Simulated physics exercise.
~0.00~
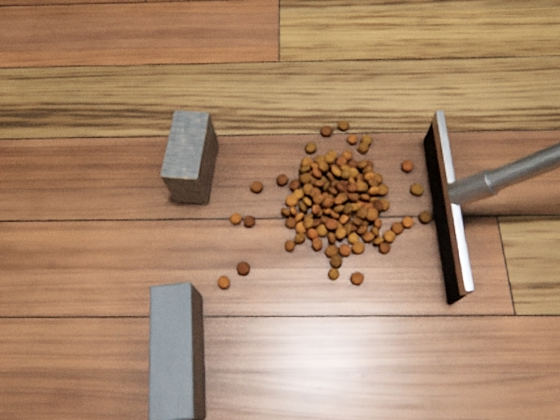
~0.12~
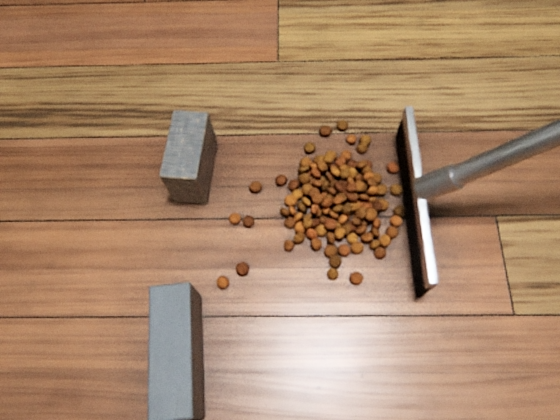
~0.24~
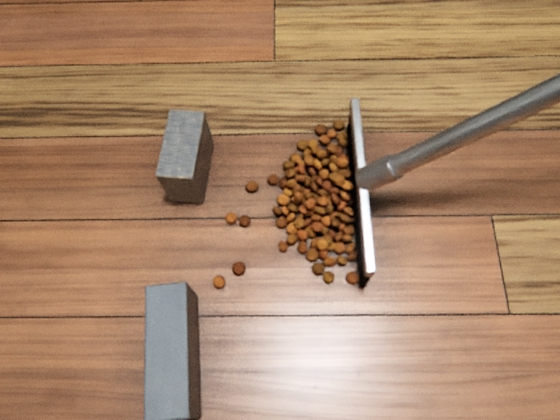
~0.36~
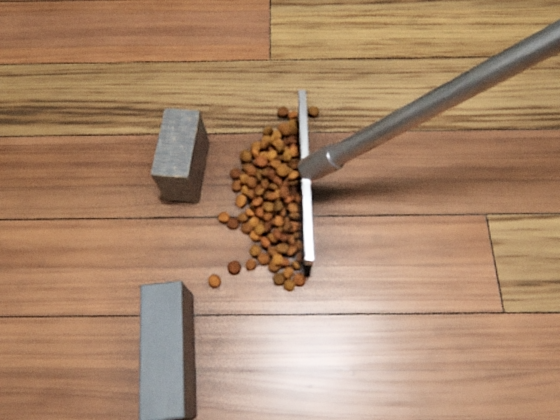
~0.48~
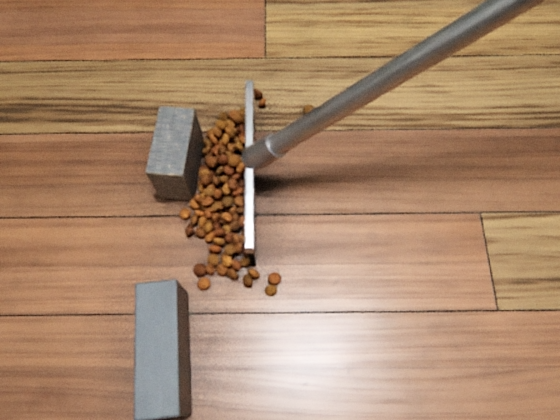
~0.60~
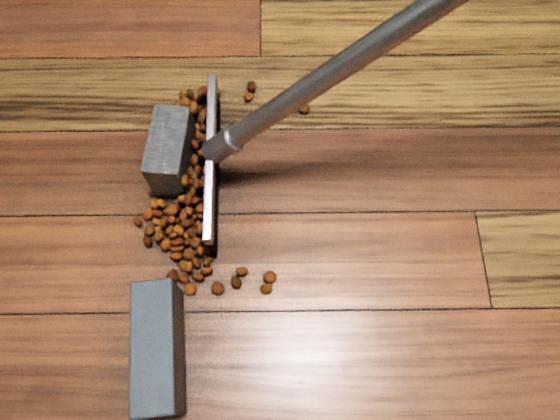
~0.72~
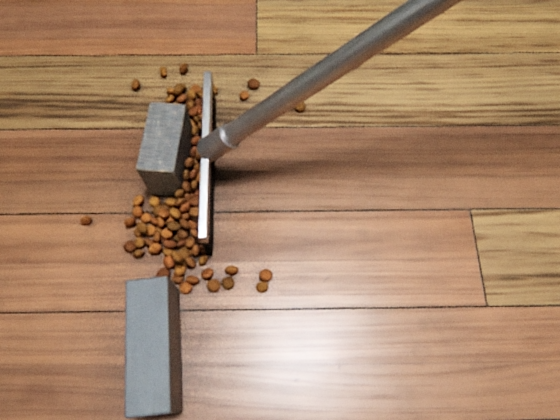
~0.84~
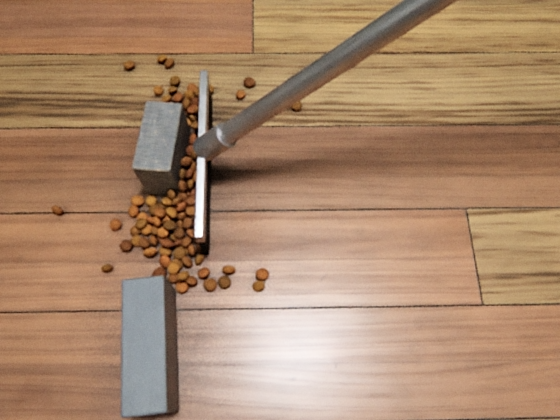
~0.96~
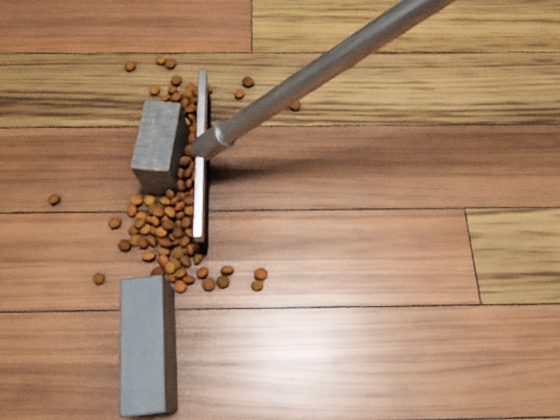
At first, a loose pile of brown kibble lies on a wooden floor, with two gray blocks standing apart to its left and a long-handled squeegee to its right. The squeegee slides left, meets the pile and packs the pieces against its blade. It pushes them on toward the far block, while a few slip around the blade's ends and stay behind. As the blade nears that block, kibble squeezes out both ways, some rounding its far side and some spilling toward the gap. Finally the squeegee halts, leaving many pieces held before the blocks and others in or past the gap.
